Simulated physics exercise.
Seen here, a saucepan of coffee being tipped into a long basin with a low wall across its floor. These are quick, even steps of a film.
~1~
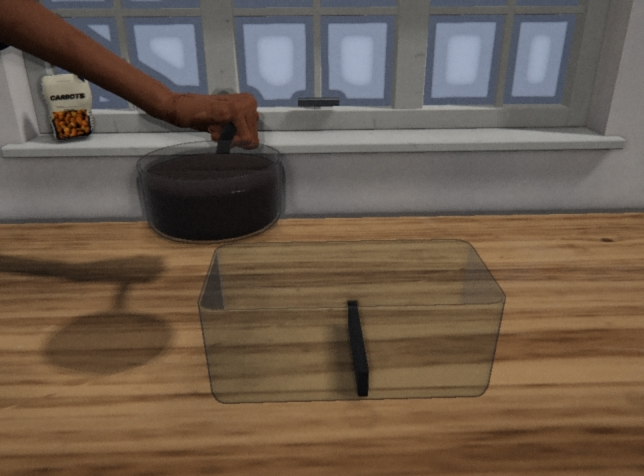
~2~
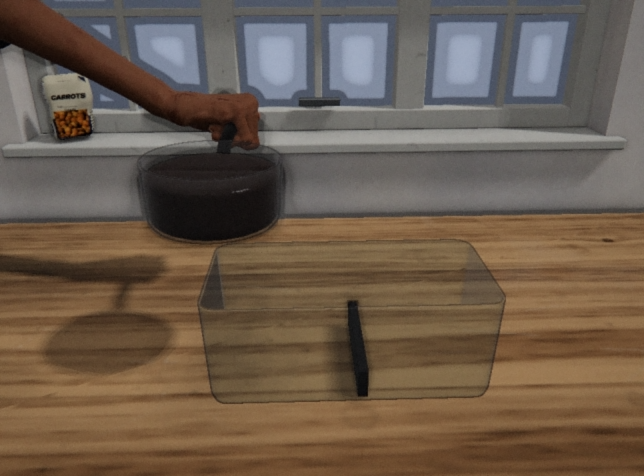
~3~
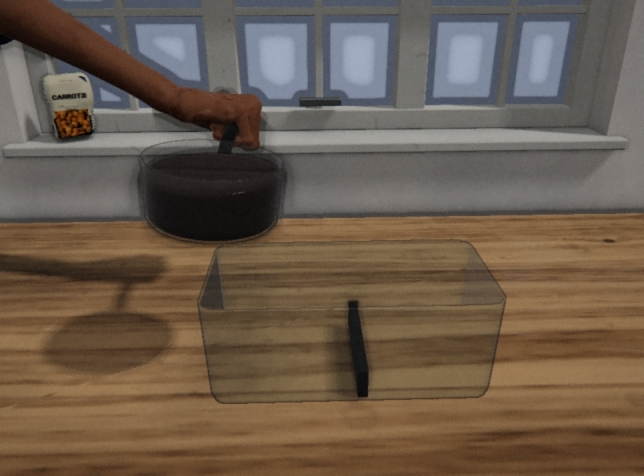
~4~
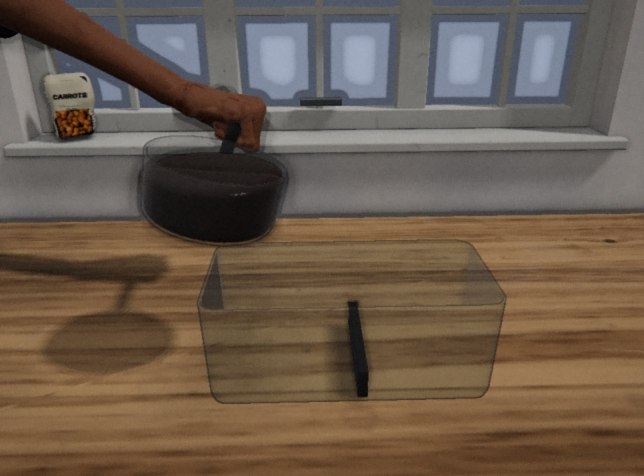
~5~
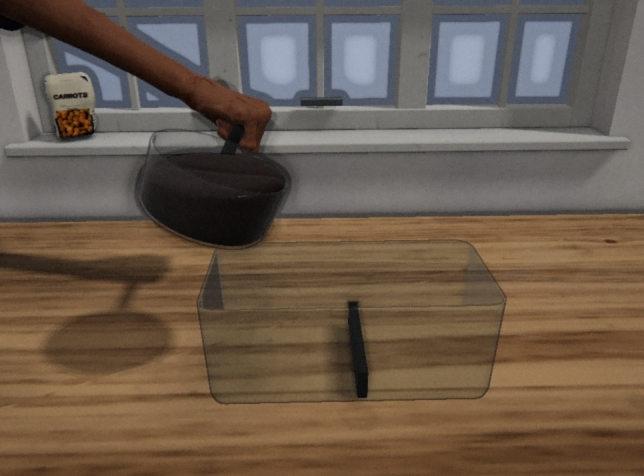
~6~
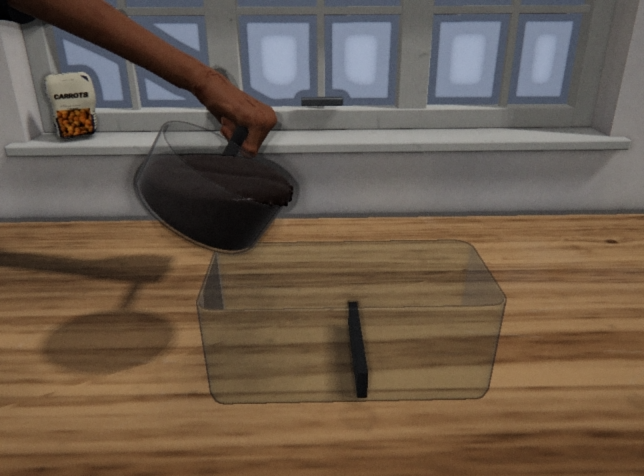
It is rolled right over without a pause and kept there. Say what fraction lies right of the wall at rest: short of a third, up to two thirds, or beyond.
It comes to less than a third.
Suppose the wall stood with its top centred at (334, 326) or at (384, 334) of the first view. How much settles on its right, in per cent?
Near 30 % and 20 %.
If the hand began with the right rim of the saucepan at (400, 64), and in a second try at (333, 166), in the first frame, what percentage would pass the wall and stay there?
First some 65, then 55 per cent.
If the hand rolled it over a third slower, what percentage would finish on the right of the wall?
Near 20 %.
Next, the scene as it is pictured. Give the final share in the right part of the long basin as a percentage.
Close to 20 per cent.
A moment on, the saucepan is tipped on its side and 24 per cent is still to pour, 43 is left of the wall and 0 right of it.
Next, the saucepan is tipped on its side and 6 per cent is still to pour, 82 is left of the wall and 6 right of it.
Then the saucepan is tipped on its side and 1 per cent is still to pour, 80 is left of the wall and 14 right of it.
Later the saucepan is tipped on its side and 0 per cent is still to pour, 79 is left of the wall and 17 right of it.
In the end 78 per cent lies left of the wall, 19 right of it and 3 outside.
